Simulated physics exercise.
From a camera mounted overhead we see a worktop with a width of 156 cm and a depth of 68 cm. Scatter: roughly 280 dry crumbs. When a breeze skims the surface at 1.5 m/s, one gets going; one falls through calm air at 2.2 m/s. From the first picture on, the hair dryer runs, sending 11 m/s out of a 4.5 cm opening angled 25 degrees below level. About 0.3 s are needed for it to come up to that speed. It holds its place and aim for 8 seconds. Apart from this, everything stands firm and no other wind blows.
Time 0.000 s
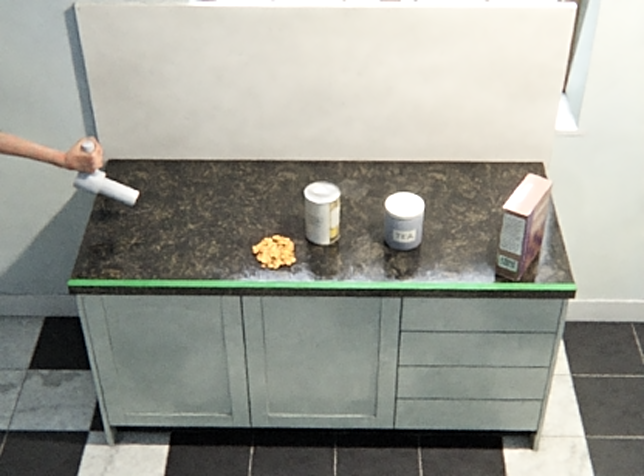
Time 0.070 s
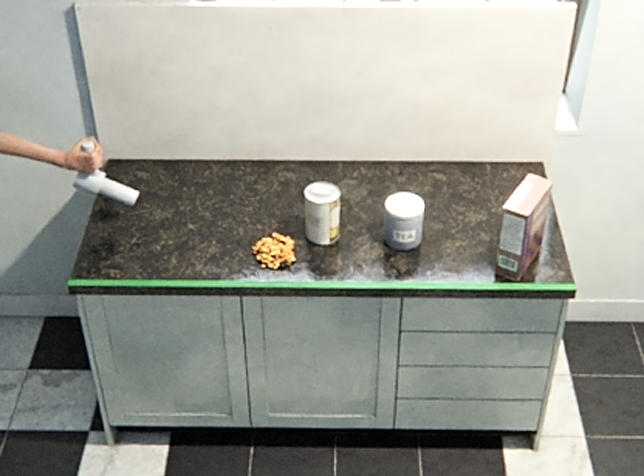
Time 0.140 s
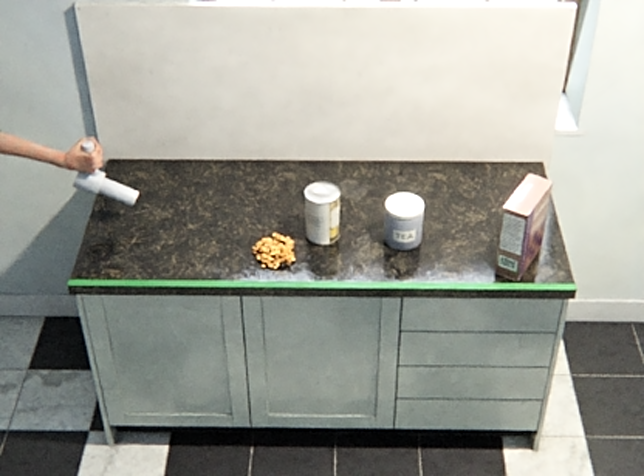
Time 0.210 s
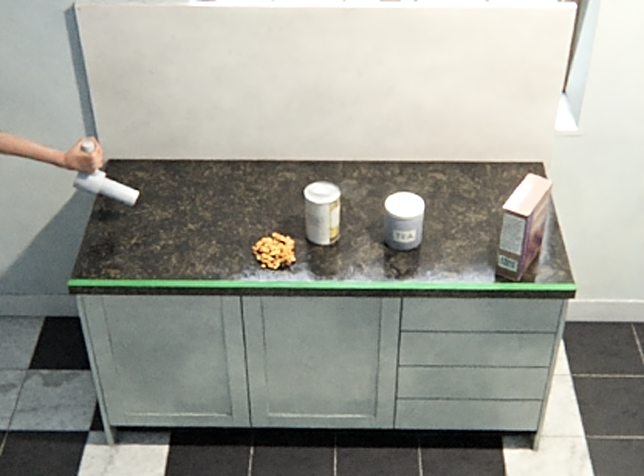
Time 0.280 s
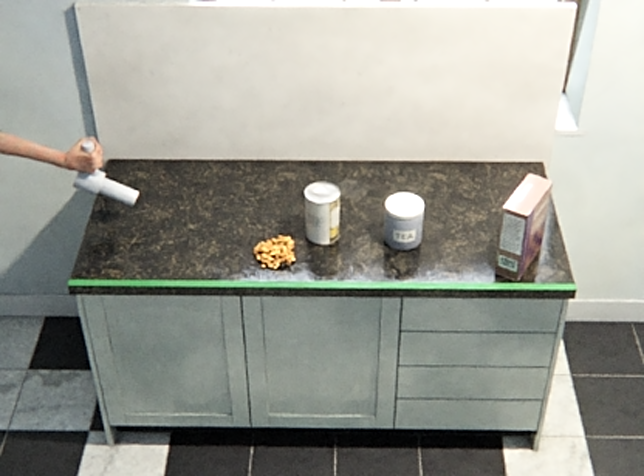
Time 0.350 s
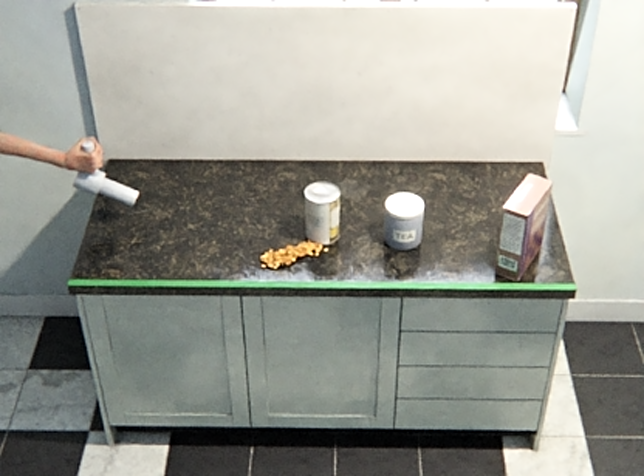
A hand reaches in from the left with a pale hair dryer angled down over a dark speckled worktop on grey-green cabinets, seen from above and in front in a room with black and white floor tiles. A golden-orange heap of crumbs lies near the green front edge, left of a tin, a white jar and a pinkish box. The heap barely changes at first, then many crumbs spread rightward.
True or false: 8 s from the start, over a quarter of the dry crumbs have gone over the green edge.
True.
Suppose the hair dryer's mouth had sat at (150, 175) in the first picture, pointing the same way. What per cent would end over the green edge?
Then around 90 percent.
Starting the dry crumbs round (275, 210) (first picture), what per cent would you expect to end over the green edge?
About 0 %.
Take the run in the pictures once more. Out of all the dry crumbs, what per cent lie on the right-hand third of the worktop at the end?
I'd estimate around 10 per cent.
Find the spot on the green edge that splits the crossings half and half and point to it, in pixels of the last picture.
Close to pixel (409, 289).
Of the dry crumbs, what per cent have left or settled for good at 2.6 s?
About 90 %.
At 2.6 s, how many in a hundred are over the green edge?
The share is about 90 percent.
After 1.6 s, 91 % are over the green edge; 93 % have settled or left.
After 2.6 s, 91 % are over the green edge; 93 % have settled or left.
After 4.4 s, 91 % are over the green edge; 93 % have settled or left.
After 8.0 s, at the end, 91 % are over the green edge.
